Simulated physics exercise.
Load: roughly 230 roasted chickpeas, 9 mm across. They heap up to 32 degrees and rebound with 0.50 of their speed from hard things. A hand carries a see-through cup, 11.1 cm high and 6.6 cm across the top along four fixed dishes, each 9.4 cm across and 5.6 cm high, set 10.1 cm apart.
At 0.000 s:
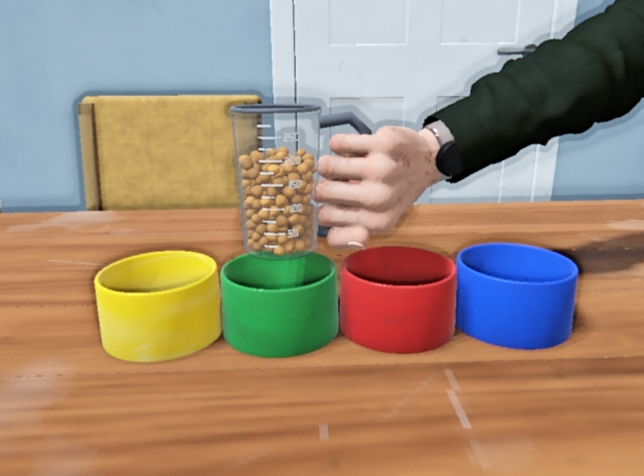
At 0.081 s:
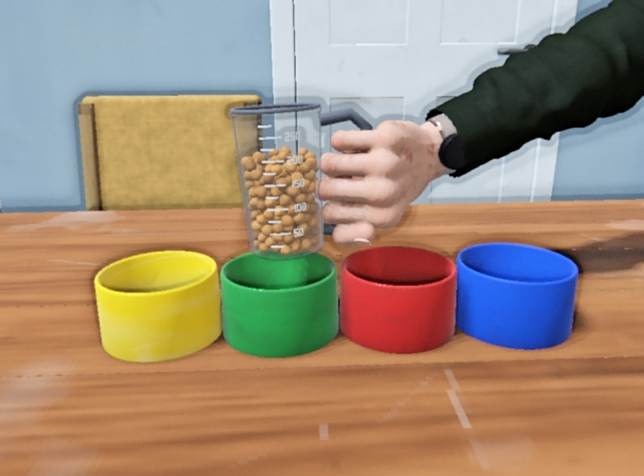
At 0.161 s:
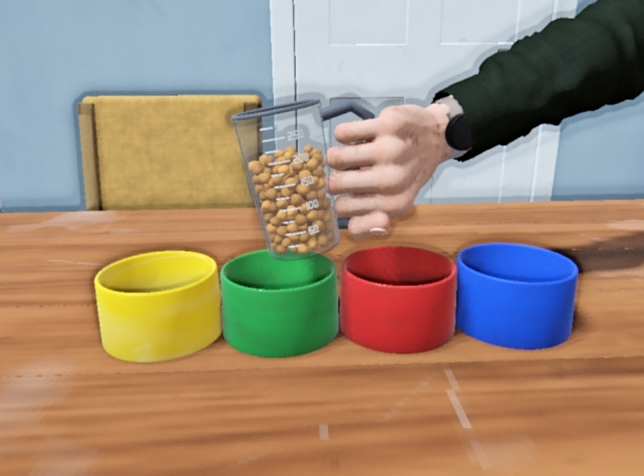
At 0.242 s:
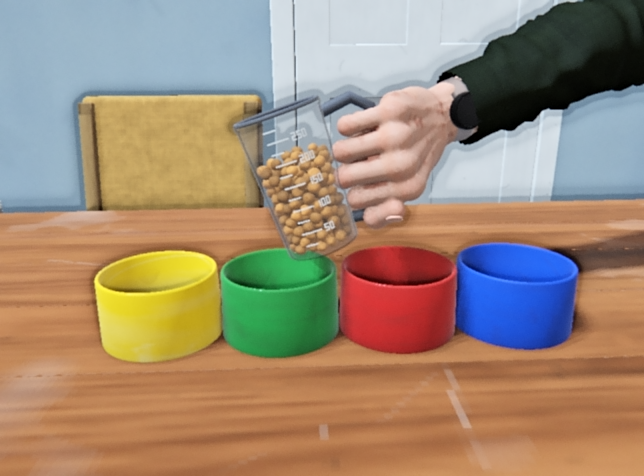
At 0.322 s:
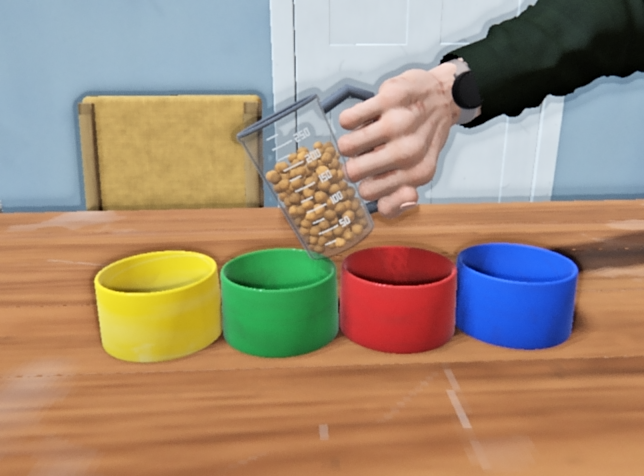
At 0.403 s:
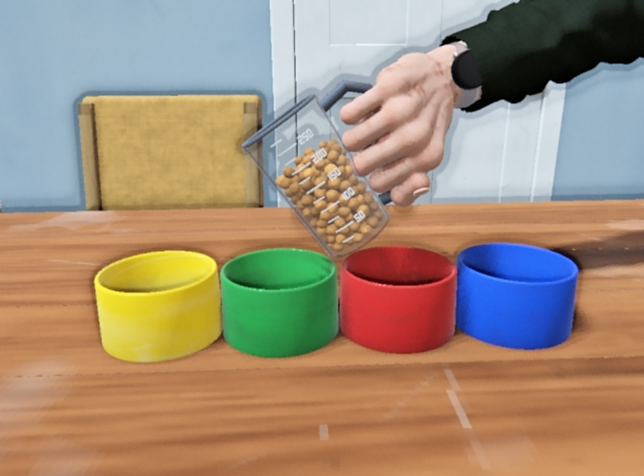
A clear cup of small round tan pieces is held by a hand in a dark sleeve above a wooden table, seen from the front and slightly above. Yellow, green, red and blue dishes stand left to right below, with a tan chair back, blue wall and white door behind. The hand steadily tilts the cup leftward while shifting slightly right; the view stays still.
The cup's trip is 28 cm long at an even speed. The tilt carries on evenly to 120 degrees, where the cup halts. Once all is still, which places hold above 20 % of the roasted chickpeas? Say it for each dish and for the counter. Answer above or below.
Red above, blue below, green below, yellow below, counter below.
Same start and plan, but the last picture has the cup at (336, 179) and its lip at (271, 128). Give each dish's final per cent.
Red 0, blue 100, green 0, yellow 0.
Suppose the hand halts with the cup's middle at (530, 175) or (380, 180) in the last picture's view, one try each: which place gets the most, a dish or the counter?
Most goes to: Red; green.
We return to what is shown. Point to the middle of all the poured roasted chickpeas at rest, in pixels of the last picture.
Near (387, 301).
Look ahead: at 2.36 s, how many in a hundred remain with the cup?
Some 0 per cent of the load.
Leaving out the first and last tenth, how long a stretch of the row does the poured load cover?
Roughly 6 cm.
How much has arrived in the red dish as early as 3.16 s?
Some 95 per cent.
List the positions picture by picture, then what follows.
Cup at (279, 181), tilt 0 degrees, lip at (232, 109), moved 0.0 cm; middle of the pieces at (283, 197); yellow dish at (158, 272); green dish at (279, 268); red dish at (398, 265); blue dish at (515, 262), in the first frame.
Cup at (282, 181), tilt 3 degrees, lip at (233, 111), moved 0.3 cm; middle of the pieces at (287, 197), in the second frame.
Cup at (291, 180), tilt 10 degrees, lip at (234, 118), moved 1.0 cm; middle of the pieces at (298, 196), in the third frame.
Cup at (301, 180), tilt 18 degrees, lip at (236, 126), moved 1.7 cm; middle of the pieces at (310, 195), in the fourth frame.
Cup at (310, 180), tilt 26 degrees, lip at (239, 136), moved 2.5 cm; middle of the pieces at (321, 193), in the fifth frame.
Cup at (320, 180), tilt 34 degrees, lip at (244, 146), moved 3.3 cm; middle of the pieces at (333, 191); yellow dish at (158, 272); green dish at (279, 268); red dish at (398, 265); blue dish at (515, 262). Its pace works out near 100 degrees a second; the hand travels 10 cm a second, in the sixth frame.
After 1.58 s, tilt 120 degrees; cup holds 20 %, red 75 %, green 5 %.
Then, at 2.36 s, tilt 120 degrees; cup holds 0 %, red 95 %, green 5 %.
After 3.16 s, tilt 120 degrees; cup holds 0 %, red 95 %, green 5 %.
In the end, at 3.5 s, red 95 %, blue 0 %, green 5 %, yellow 0 %, counter 0 %.
